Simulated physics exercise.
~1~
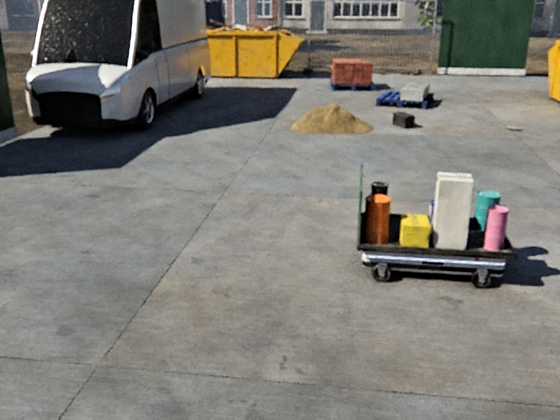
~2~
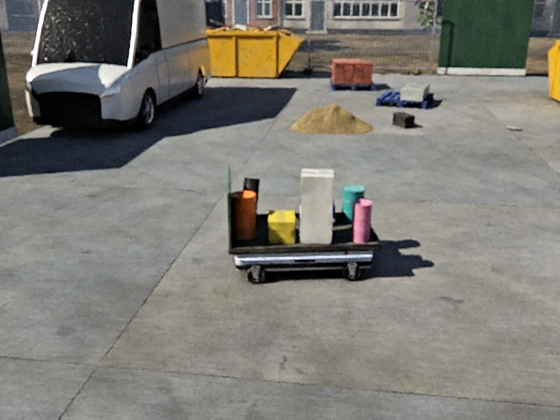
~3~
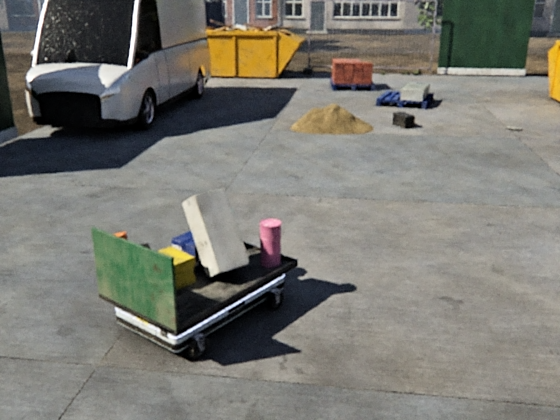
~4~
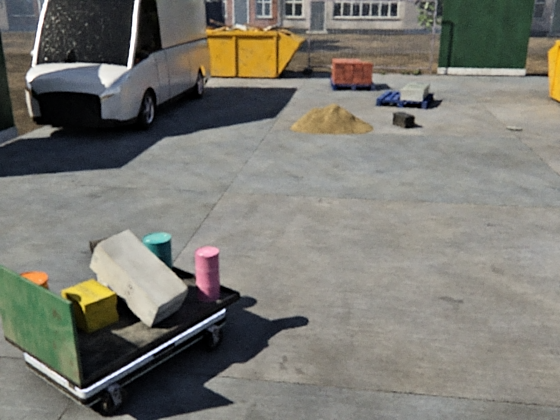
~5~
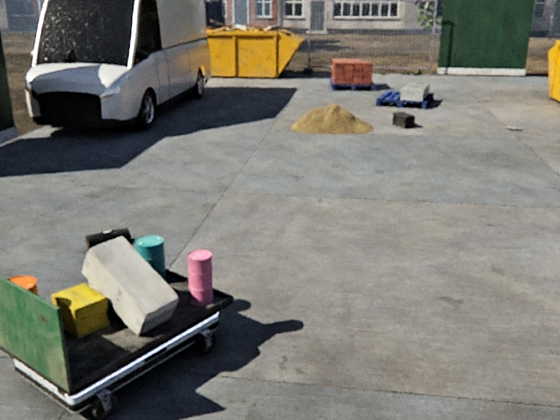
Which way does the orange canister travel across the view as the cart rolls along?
The orange canister travels to the left, riding near the green board, and ends up at the lower left.
